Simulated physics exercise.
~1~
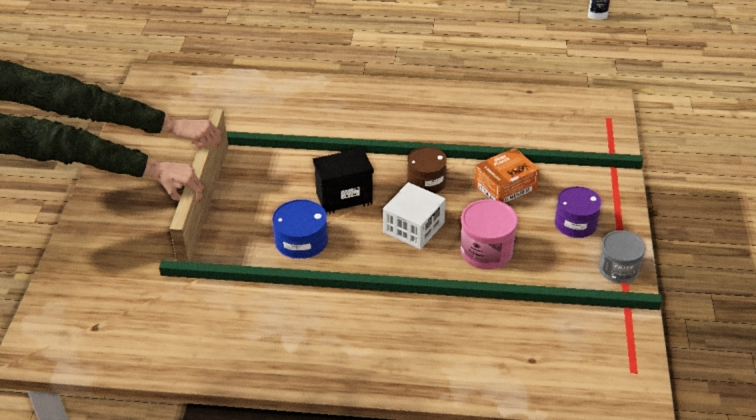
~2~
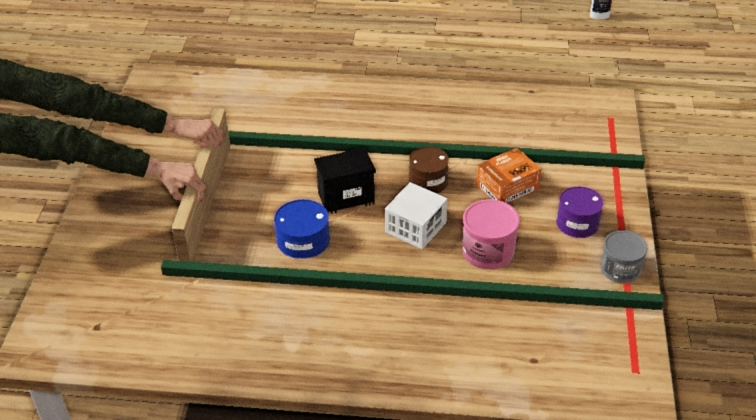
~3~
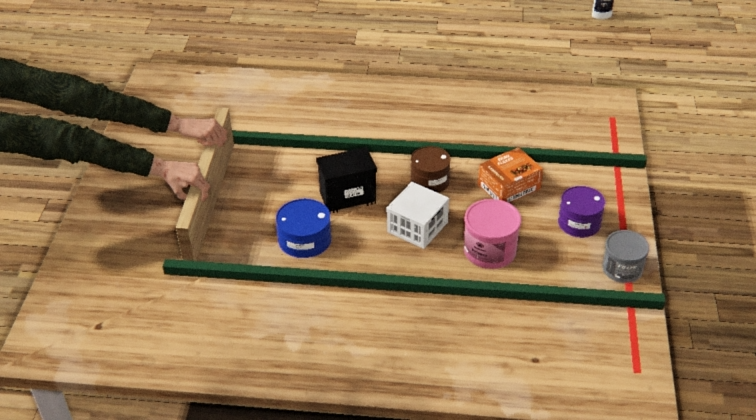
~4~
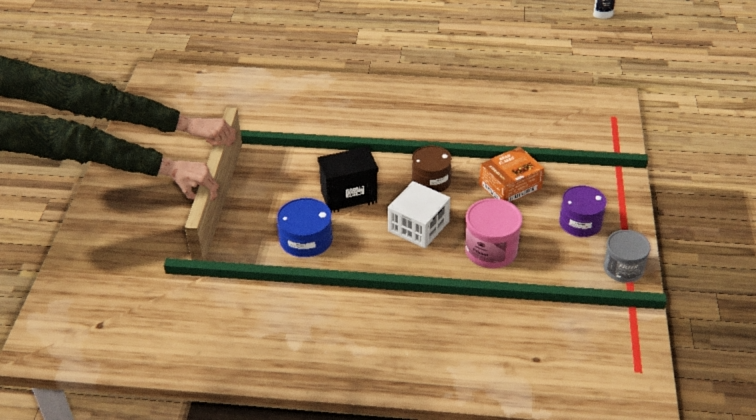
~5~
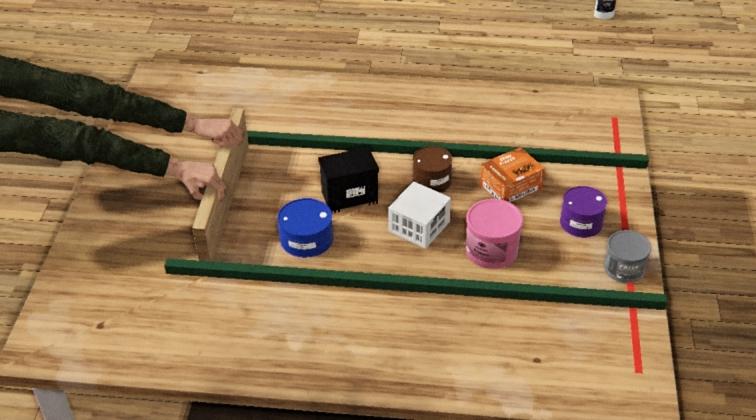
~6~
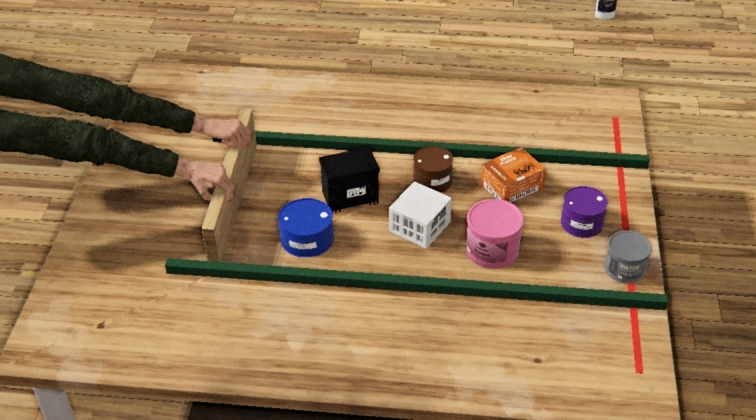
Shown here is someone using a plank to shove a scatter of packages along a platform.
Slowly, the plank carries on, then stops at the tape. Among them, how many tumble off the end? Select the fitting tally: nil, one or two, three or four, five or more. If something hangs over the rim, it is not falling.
So the tally of ones that come down is five plus, really.
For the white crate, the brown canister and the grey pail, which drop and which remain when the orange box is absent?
Note: White crate falls away / brown canister stays up top / grey pail falls away.
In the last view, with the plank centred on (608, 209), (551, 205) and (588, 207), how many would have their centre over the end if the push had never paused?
The counts are 5, 1 and 4, in that order.
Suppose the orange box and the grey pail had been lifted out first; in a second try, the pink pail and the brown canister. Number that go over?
The first try gives 3, the second gives 4.
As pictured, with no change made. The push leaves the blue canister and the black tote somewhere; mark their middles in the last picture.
Roughly (659, 256), and the other roughly (659, 193).
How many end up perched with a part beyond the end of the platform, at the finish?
Answer: 3.
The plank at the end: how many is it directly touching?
At rest, 3 are in contact.
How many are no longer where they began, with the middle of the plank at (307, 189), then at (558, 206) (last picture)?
Up to then 1, and up to the other point 8.
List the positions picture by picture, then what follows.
Grey pail (621, 257); purple canister (578, 212); orange box (506, 177); plank (202, 184); tape (620, 230), in the first picture.
Purple canister (580, 212); pink pail (490, 235), in the second picture.
Orange box (510, 177); blue canister (304, 228), in the third picture.
Grey pail (626, 257); white crate (419, 215), in the fourth picture.
Purple canister (583, 212); brown canister (432, 170), in the fifth picture.
Grey pail (628, 257); purple canister (584, 212); orange box (513, 177); plank (232, 184); tape (626, 229), in the sixth picture.
A little later, none off yet; grey pail at rest near (628, 257); purple canister at rest near (584, 212); orange box at rest near (513, 177).
Next, none off yet; grey pail at rest near (628, 257); purple canister shifted a little near (596, 211); orange box shifted about its own width near (566, 174).
When it is over, the number that fall off is five or more; down, white crate, pink pail, orange box, purple canister and grey pail.
